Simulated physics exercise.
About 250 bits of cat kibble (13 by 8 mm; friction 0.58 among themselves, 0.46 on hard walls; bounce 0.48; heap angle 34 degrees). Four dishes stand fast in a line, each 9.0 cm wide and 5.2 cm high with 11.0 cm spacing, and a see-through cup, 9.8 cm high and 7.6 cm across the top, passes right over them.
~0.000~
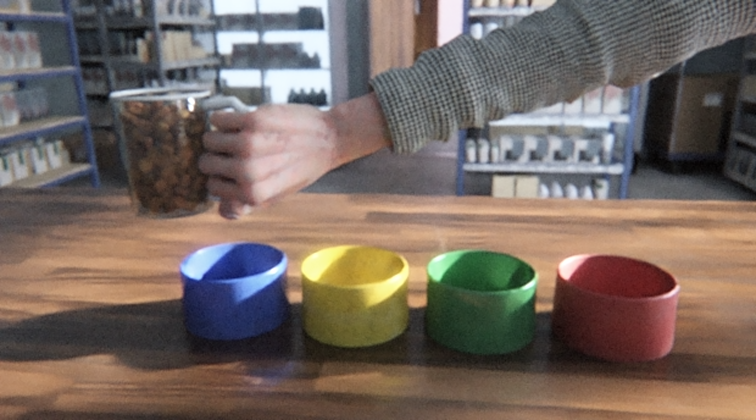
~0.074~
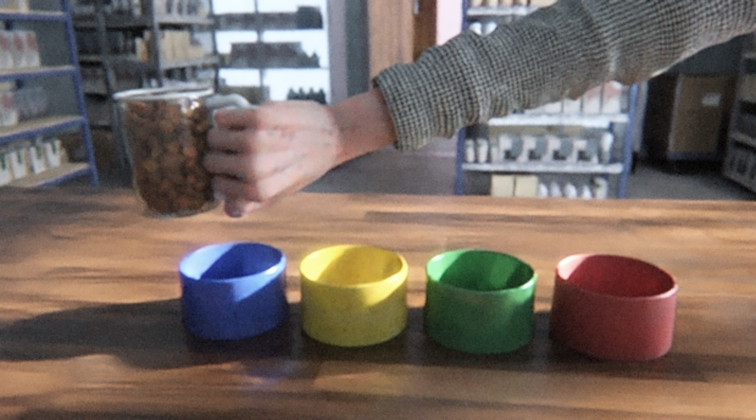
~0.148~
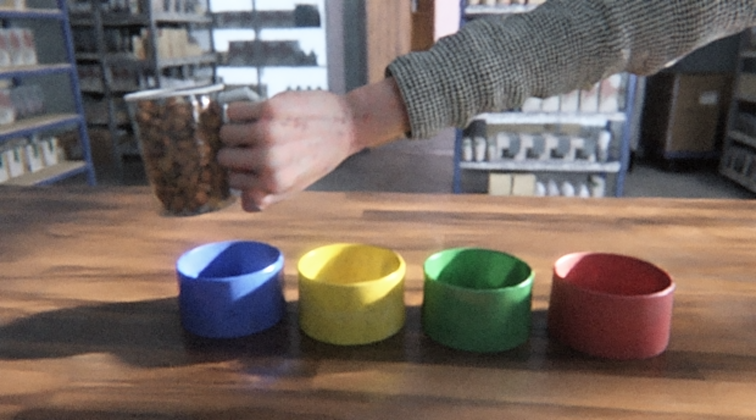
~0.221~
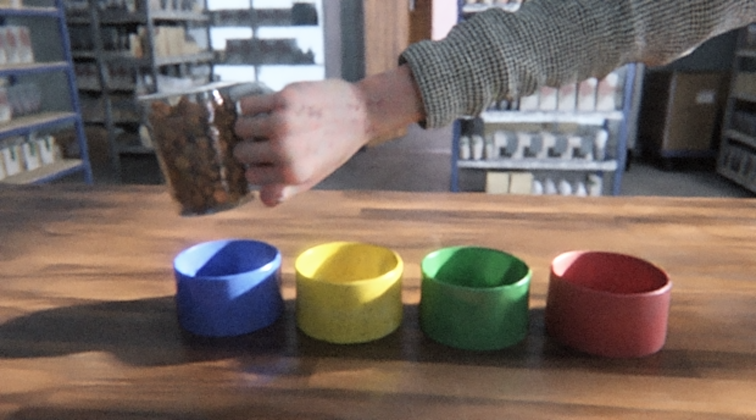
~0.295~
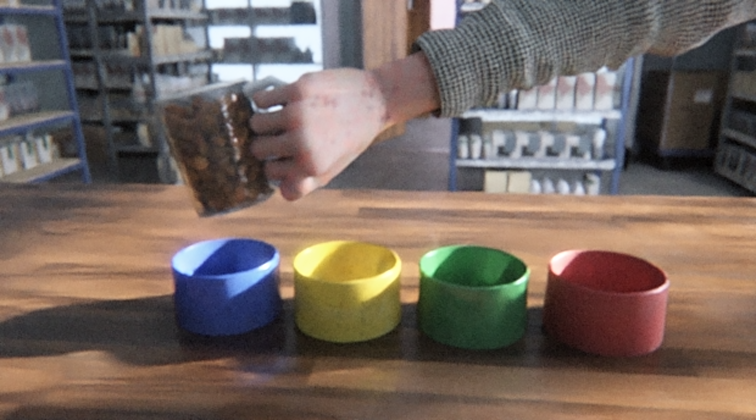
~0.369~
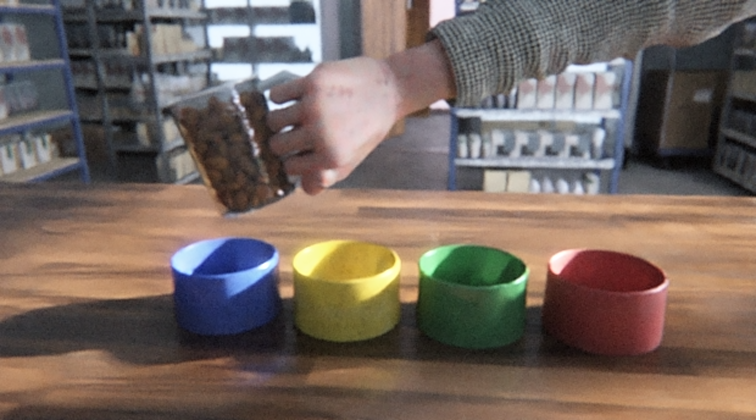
In a room lined with storage shelves, a hand held a clear cup full of brown kibble above a wooden table, then moved it right and tilted it over a row of four coloured dishes.
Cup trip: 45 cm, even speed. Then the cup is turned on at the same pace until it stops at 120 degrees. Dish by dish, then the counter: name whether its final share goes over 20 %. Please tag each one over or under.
Red - over; blue - under; green - under; yellow - under; counter - under.
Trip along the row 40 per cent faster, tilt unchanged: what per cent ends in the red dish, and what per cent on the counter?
Shares: Red 100, counter 0.
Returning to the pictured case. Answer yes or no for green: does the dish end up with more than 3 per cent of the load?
For green, correct.
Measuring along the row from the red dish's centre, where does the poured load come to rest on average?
I'd put it near 1 cm to the left of the dish's middle.
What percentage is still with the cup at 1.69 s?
Around 85 percent.
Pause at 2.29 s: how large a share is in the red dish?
Around 55 in a hundred by then.
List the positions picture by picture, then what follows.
Cup at (168, 152), tilt 0 degrees, lip at (119, 94), moved 0.0 cm; middle of the pieces at (172, 164); blue dish at (234, 261); yellow dish at (354, 266); green dish at (481, 271); red dish at (616, 276), in the first picture.
Cup at (173, 151), tilt 1 degrees, lip at (122, 95), moved 0.5 cm; middle of the pieces at (177, 164), in the second picture.
Cup at (186, 150), tilt 5 degrees, lip at (132, 96), moved 2.0 cm; middle of the pieces at (191, 162), in the third picture.
Cup at (202, 149), tilt 10 degrees, lip at (145, 98), moved 3.6 cm; middle of the pieces at (207, 161), in the fourth picture.
Cup at (219, 148), tilt 14 degrees, lip at (158, 102), moved 5.3 cm; middle of the pieces at (225, 160), in the fifth picture.
Cup at (237, 147), tilt 18 degrees, lip at (174, 106), moved 7.0 cm; middle of the pieces at (244, 159); blue dish at (225, 256); yellow dish at (346, 261); green dish at (473, 265); red dish at (606, 270). Its pace works out near 60 degrees a second; the hand travels 22 cm a second, in the sixth picture.
Then, at 1.16 s, tilt 66 degrees; cup holds 100 %.
After 1.69 s, tilt 97 degrees; cup holds 85 %, green 10 %.
After 2.29 s, tilt 120 degrees; cup holds 25 %, red 55 %, green 10 %.
At rest (3.0 s), red 85 %, blue 0 %, green 10 %, yellow 0 %, counter 5 %.
